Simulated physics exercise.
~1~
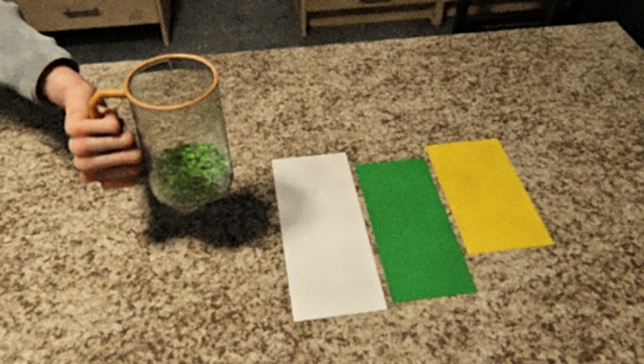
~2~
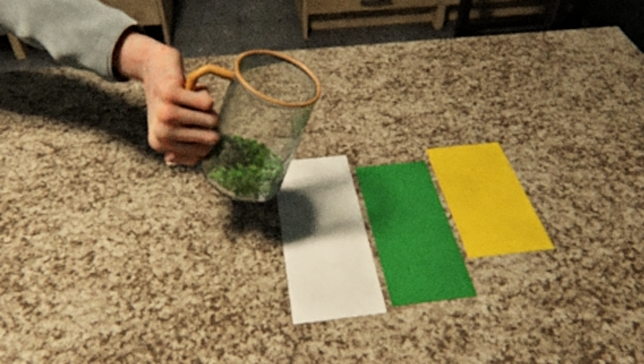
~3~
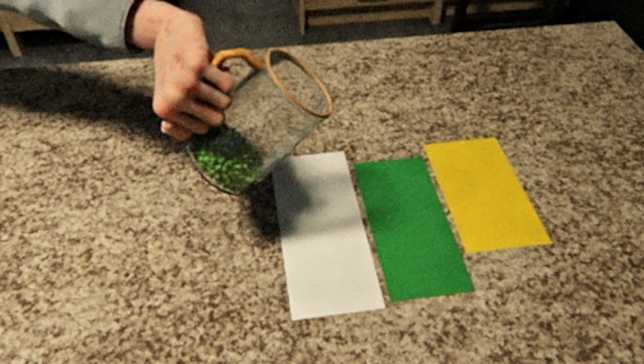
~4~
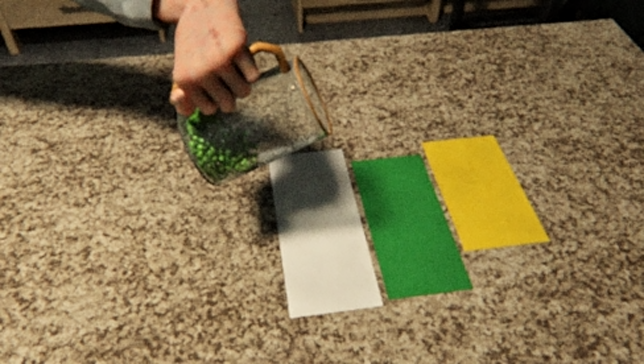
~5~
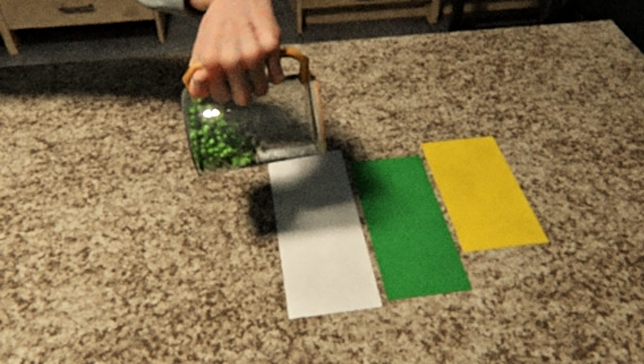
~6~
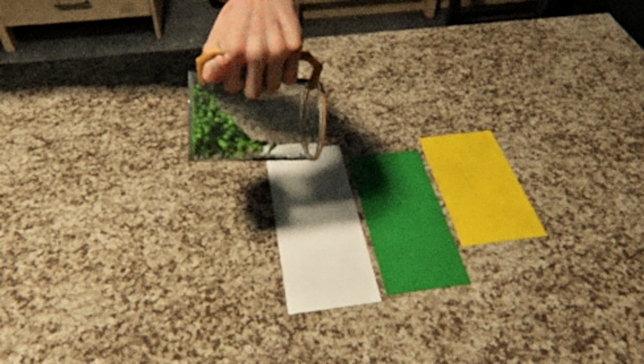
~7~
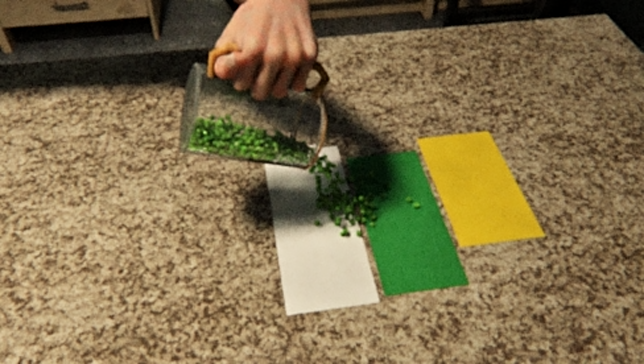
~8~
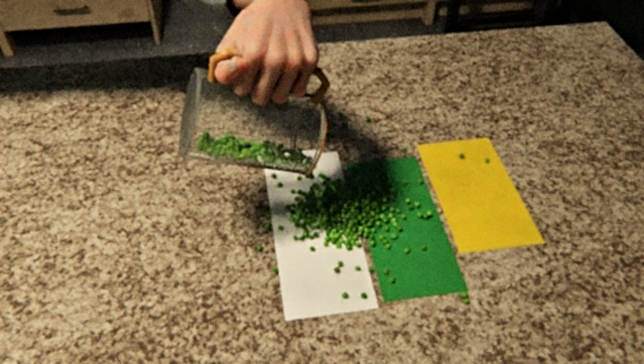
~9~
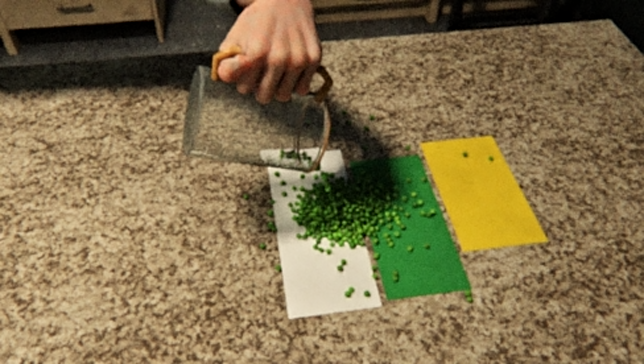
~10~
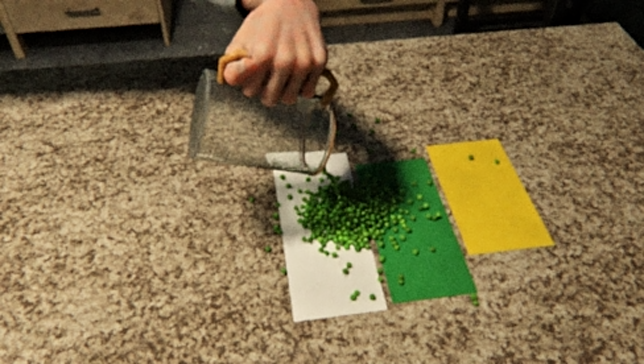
A hand moved a glass jug of frozen peas rightward over a speckled countertop and tipped it onto its side, spilling them mostly across the white and green mats, with a couple reaching the yellow one, and the emptied jug stayed tilted above the pile.
